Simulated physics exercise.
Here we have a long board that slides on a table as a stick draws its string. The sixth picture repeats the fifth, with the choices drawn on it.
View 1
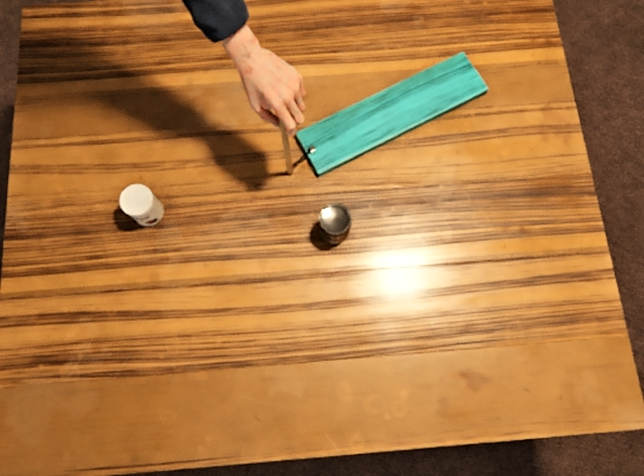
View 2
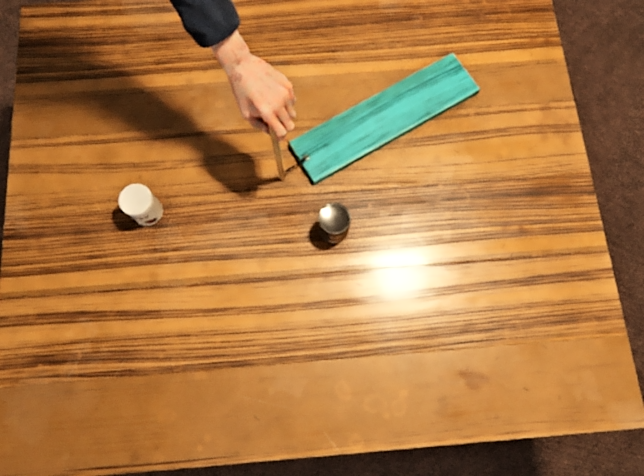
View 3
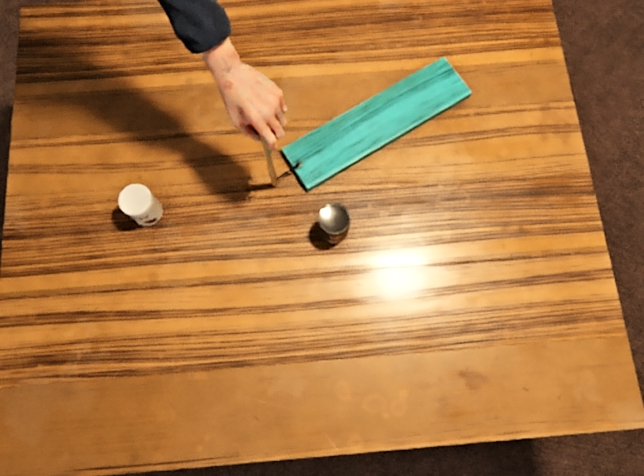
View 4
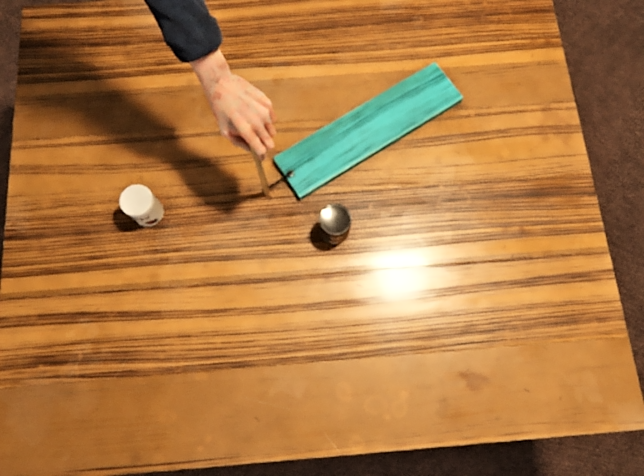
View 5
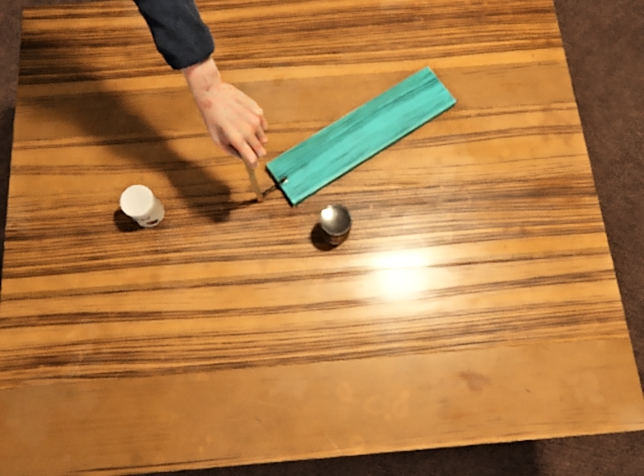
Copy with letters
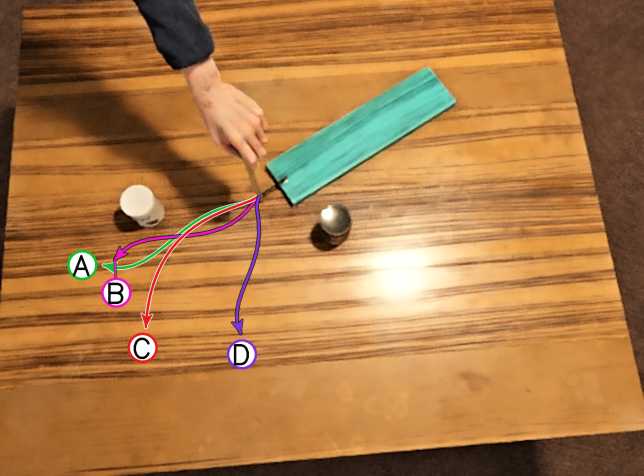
A turquoise board sliding slightly down and left across a wooden table as a hand draws it with a stick, two jars staying still.
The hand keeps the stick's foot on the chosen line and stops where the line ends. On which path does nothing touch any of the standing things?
Only C misses them all.
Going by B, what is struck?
It is the white jar.
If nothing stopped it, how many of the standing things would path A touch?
In all, one.
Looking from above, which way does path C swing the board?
It turns anticlockwise.
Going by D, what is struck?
The black jar.
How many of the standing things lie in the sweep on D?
In all, one.
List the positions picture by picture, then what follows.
Black jar (335, 225); turquoise board (393, 110); white jar (143, 206), in the first picture.
Turquoise board (386, 115); white jar (142, 206), in the second picture.
Turquoise board (378, 120); white jar (142, 206), in the third picture.
Turquoise board (370, 127); white jar (143, 206), in the fourth picture.
Turquoise board (363, 132); white jar (144, 207); black jar (336, 226), in the fifth picture.
On the marked copy, A from (259, 196) via (177, 236) to (103, 266); B from (259, 196) via (191, 235) to (115, 260); C from (259, 196) via (179, 240) to (145, 327); D from (259, 196) via (253, 263) to (241, 333).
With C. Early on, foot of the stick (200, 224), middle of the board (310, 162).
Further on, foot of the stick (157, 275), middle of the board (262, 196).
At the end, foot of the stick (146, 333), middle of the board (234, 229); nothing has been touched.
As for the rest, A meets the white jar; B meets the white jar; D meets the black jar.
